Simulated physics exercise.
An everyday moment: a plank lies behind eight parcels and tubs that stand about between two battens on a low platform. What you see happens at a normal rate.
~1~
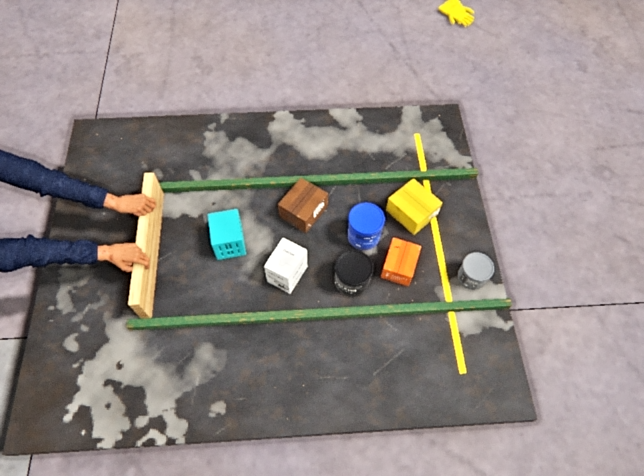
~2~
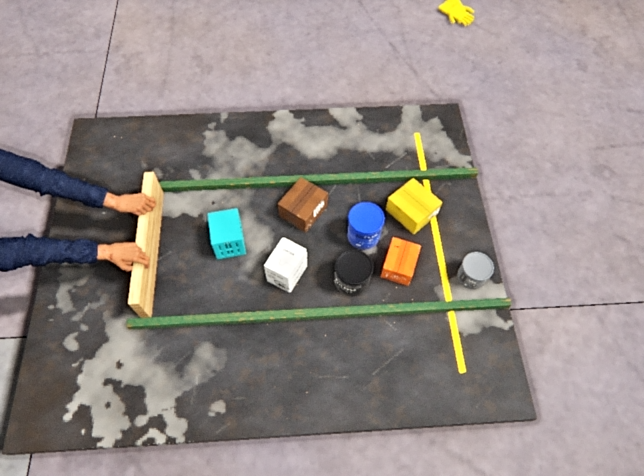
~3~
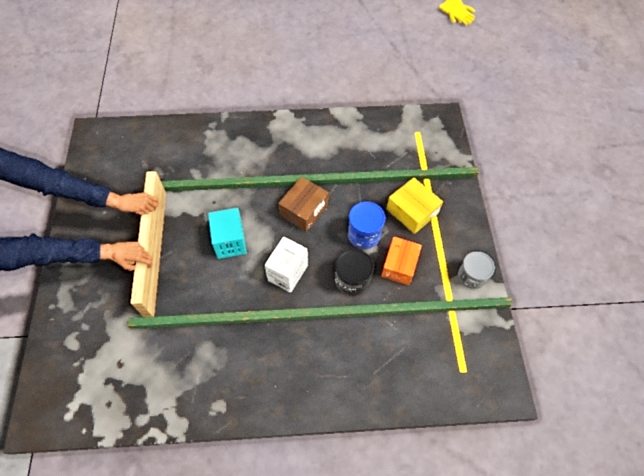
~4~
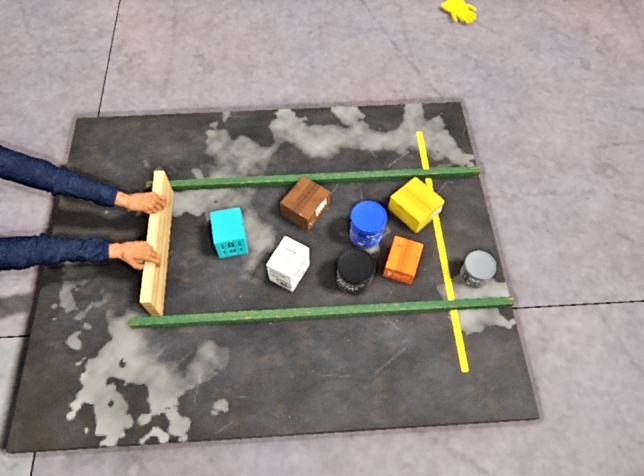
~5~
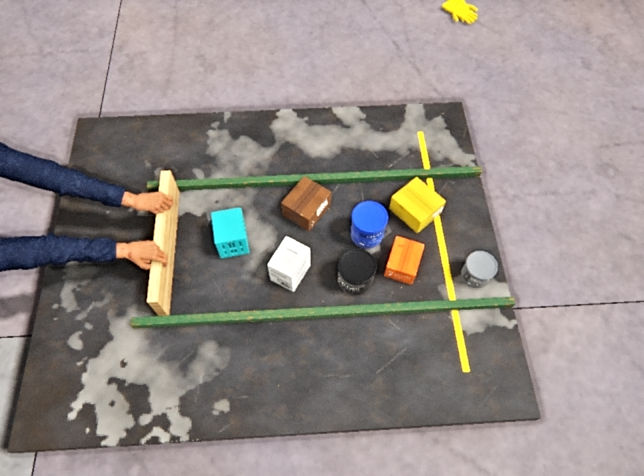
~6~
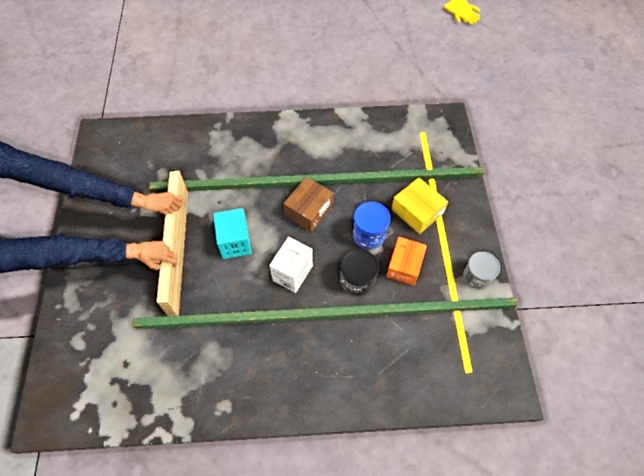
On a low dark platform, two hands slide a plank right toward the scattered boxes and tubs.
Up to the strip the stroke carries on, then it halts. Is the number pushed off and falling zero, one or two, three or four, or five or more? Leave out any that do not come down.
It is one or two.
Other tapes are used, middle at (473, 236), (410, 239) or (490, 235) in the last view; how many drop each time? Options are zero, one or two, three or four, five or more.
Result per tape, in order - five or more / no fall at all / five or more.
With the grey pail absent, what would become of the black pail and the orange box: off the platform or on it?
Outcome: Black pail is not lost; orange box ends up off.
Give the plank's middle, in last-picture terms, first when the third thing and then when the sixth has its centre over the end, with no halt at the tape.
I'd put the first at about (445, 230) and the next at about (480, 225).
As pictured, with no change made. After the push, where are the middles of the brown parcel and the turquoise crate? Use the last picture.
Near (453, 189) and (457, 218).
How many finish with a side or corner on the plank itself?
The count is 3.
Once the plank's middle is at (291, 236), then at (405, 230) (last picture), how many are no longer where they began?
Moved so far: 3, later 8.
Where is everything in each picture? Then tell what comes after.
Grey pail (475, 272); yellow parcel (414, 207); orange box (401, 262); plank (148, 244); tape (437, 239), in the first picture.
Yellow parcel (413, 206); white box (286, 266), in the second picture.
Orange box (401, 261); black pail (354, 273), in the third picture.
Grey pail (477, 270); turquoise crate (230, 233), in the fourth picture.
Yellow parcel (417, 205); plank (165, 242), in the fifth picture.
Grey pail (481, 271); yellow parcel (419, 206); orange box (406, 261); plank (174, 242); tape (443, 238), in the sixth picture.
Soon after, none off yet; grey pail at rest near (481, 271); yellow parcel at rest near (419, 206); orange box at rest near (406, 261).
Then, none off yet; grey pail at rest near (481, 271); yellow parcel at rest near (419, 206); orange box moving near (410, 261).
Further on, none off yet; grey pail moving near (485, 273); yellow parcel moved about its own width near (447, 196); orange box moved about its own width near (456, 253).
At rest, the number that fall off is one or two; fallen, grey pail.
